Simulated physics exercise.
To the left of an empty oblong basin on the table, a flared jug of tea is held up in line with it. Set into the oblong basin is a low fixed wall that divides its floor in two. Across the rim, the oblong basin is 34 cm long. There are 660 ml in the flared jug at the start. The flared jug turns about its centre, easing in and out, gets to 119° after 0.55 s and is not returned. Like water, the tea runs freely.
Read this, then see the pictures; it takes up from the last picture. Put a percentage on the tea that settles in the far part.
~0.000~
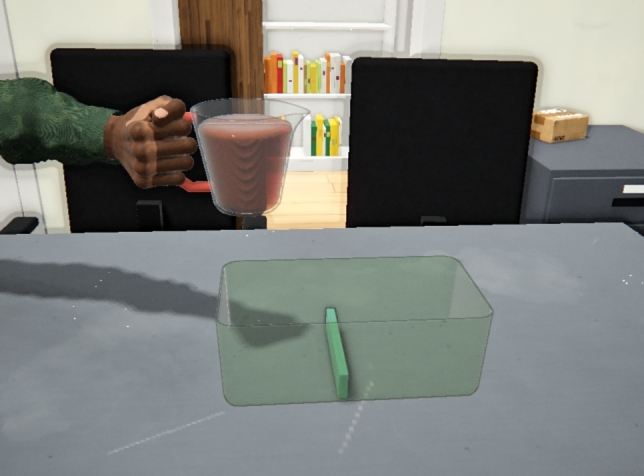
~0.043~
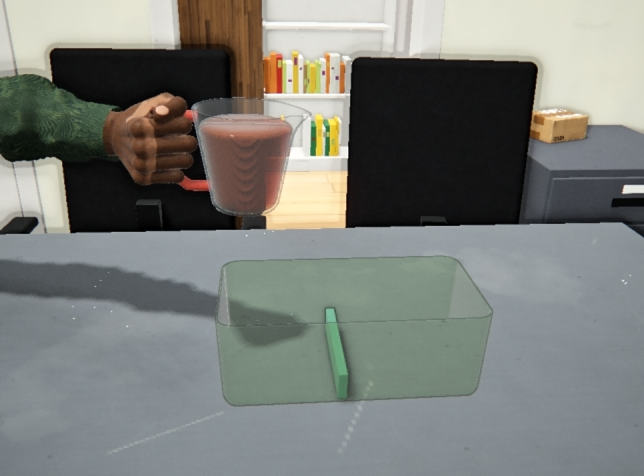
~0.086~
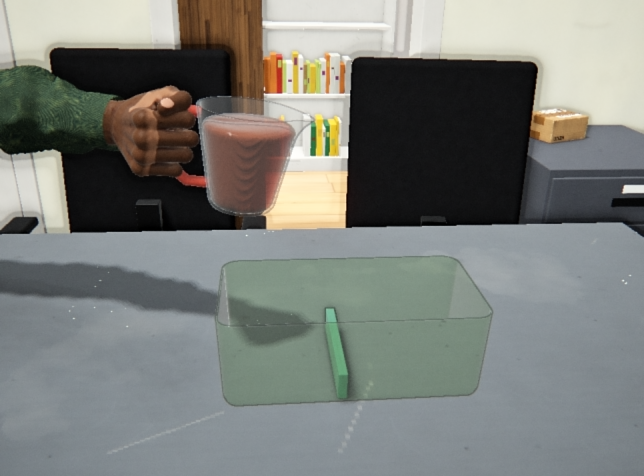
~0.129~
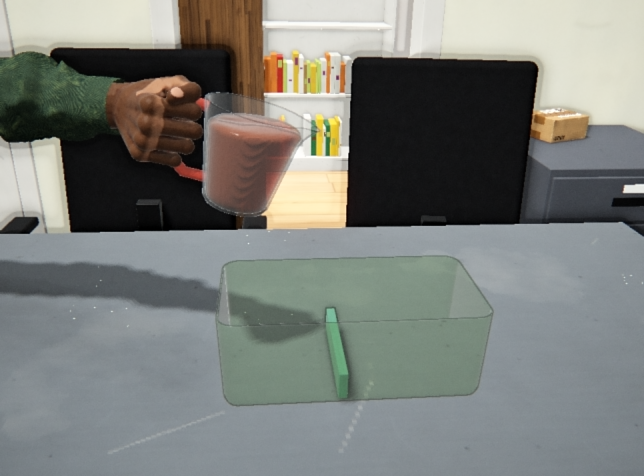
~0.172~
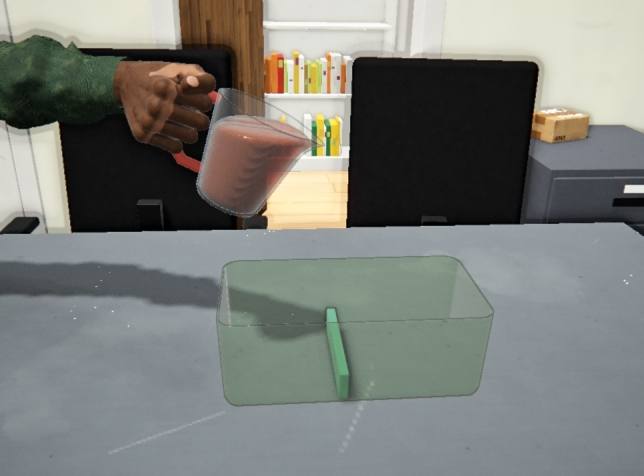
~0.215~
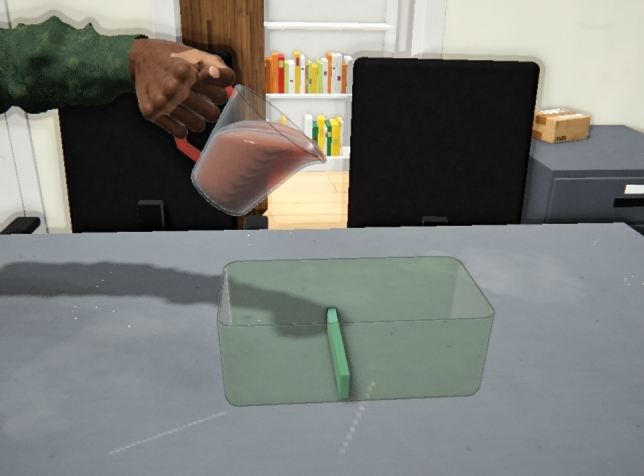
Roughly 49 per cent ends up there.
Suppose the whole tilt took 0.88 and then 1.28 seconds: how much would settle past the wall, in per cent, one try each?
Respectively 75 and 80 %.
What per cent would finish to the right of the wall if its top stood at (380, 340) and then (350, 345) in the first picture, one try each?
15 per cent first, 40 per cent second.
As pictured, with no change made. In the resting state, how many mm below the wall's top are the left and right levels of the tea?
Near 26 mm for the left and near 26 mm for the right.
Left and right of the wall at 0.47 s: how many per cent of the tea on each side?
0 per cent left and 32 right, roughly.
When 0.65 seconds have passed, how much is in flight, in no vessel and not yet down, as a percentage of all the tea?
Something like 12 per cent of the total.
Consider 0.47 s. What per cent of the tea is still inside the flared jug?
Portion remaining: Approx. 30 per cent.
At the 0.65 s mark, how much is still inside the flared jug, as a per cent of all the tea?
Around 1 in a hundred is still there.
Then, 0.47 s in, the tilt is 112° and 31 per cent is still to pour, 0 is left of the wall and 32 right of it.
Then, 0.65 s in, the tilt is 119° and 1 per cent is still to pour, 39 is left of the wall and 49 right of it.
Then, 0.84 s in, the tilt is 119° and 0 per cent is still to pour, 45 is left of the wall and 48 right of it.
Then, 1.05 s in, the tilt is 119° and 0 per cent is still to pour, 45 is left of the wall and 49 right of it.
Finally, 45 per cent lies left of the wall, 49 right of it and 6 outside.
